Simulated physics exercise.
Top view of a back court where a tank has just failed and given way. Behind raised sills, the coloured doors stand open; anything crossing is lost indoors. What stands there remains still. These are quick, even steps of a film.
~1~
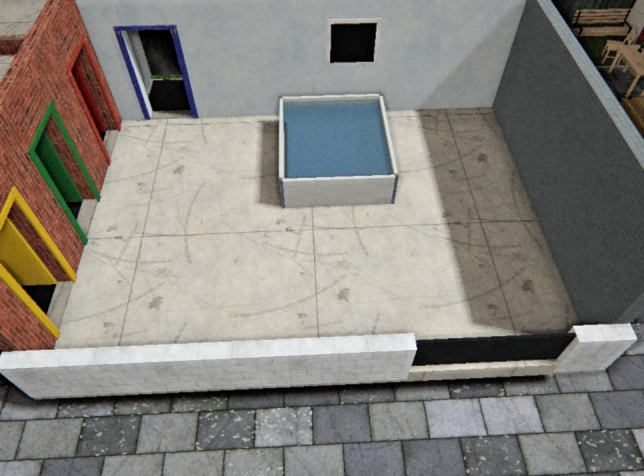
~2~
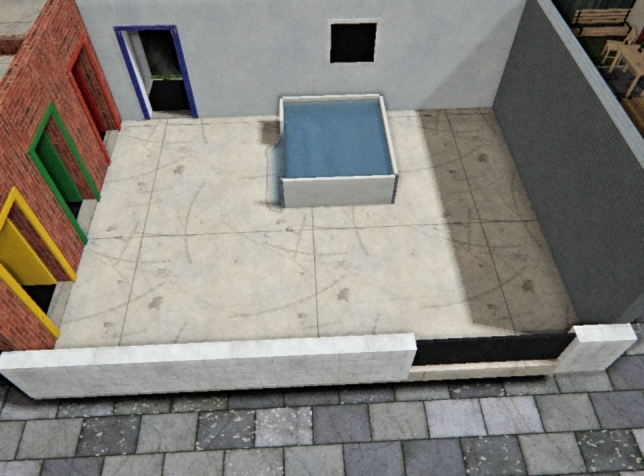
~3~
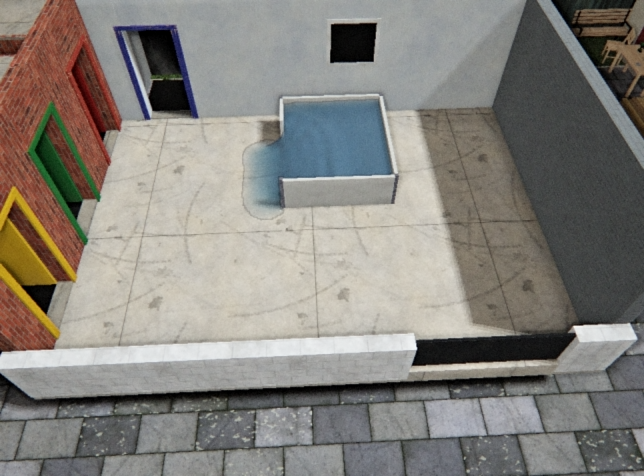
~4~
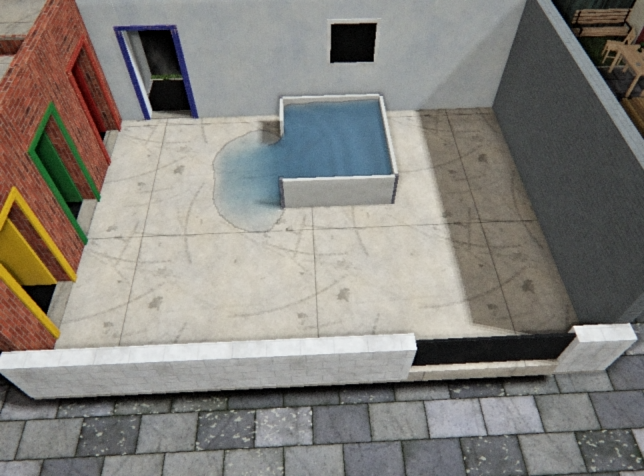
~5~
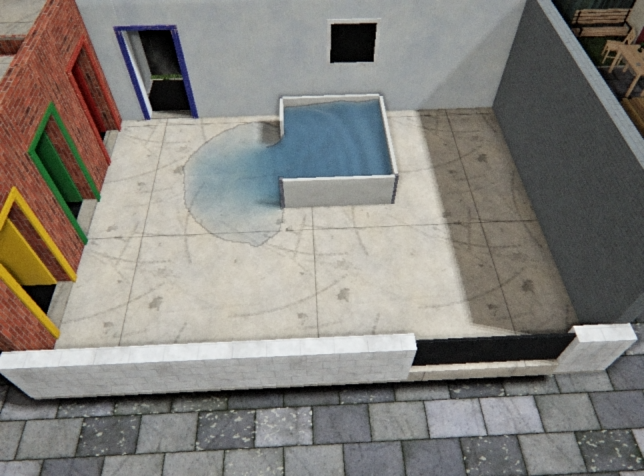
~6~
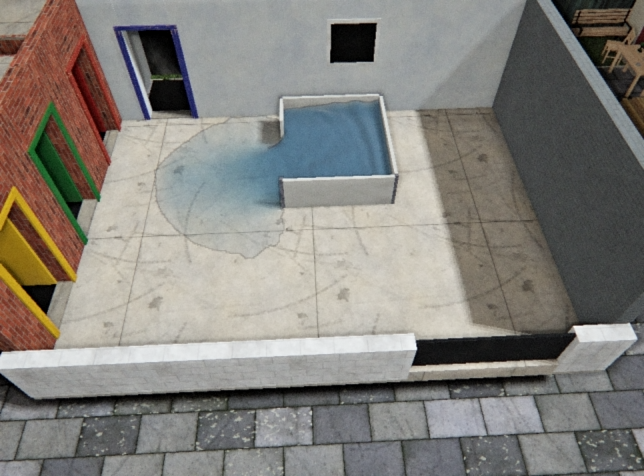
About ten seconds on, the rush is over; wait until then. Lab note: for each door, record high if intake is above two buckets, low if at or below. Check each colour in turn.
Green door: High; yellow door: High; red door: High; blue door: High.
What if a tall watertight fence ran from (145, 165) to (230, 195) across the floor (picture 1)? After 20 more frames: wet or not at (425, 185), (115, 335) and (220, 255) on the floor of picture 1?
Point by point: First not reached, second submerged, third submerged.
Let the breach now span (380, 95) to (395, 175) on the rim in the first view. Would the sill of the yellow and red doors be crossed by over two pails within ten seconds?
Result: Yellow gets flooded, red stays unflooded.
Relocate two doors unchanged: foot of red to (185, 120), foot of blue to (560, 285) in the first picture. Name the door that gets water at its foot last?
I'd go with the blue door.
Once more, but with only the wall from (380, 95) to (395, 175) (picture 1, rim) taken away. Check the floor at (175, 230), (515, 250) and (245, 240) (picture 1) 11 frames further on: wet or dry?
Result, in sequence: Spared by the spill, sodden, spared by the spill.
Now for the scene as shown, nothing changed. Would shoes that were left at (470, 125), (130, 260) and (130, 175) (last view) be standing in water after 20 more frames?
Result, in the order given: Not wetted / wetted / wetted.
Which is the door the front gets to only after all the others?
My answer: The yellow one.
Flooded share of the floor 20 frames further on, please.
I make it 40 per cent.
A moment on, water covers 30 % of the floor; the green door under two buckets in, the yellow door not reached, the red door under two buckets in, the blue door wet at the sill, nothing in.
Next, water covers 35 % of the floor; the green door far over two buckets in, the yellow door under two buckets in, the red door over two buckets in, the blue door under two buckets in.
Then, water covers 40 % of the floor; the green door far over two buckets in, the yellow door over two buckets in, the red door far over two buckets in, the blue door over two buckets in.
Later, water covers 60 % of the floor; the green door far over two buckets in, the yellow door far over two buckets in, the red door far over two buckets in, the blue door far over two buckets in.
In the end, water covers 85 % of the floor; the green door far over two buckets in, the yellow door far over two buckets in, the red door far over two buckets in, the blue door far over two buckets in.
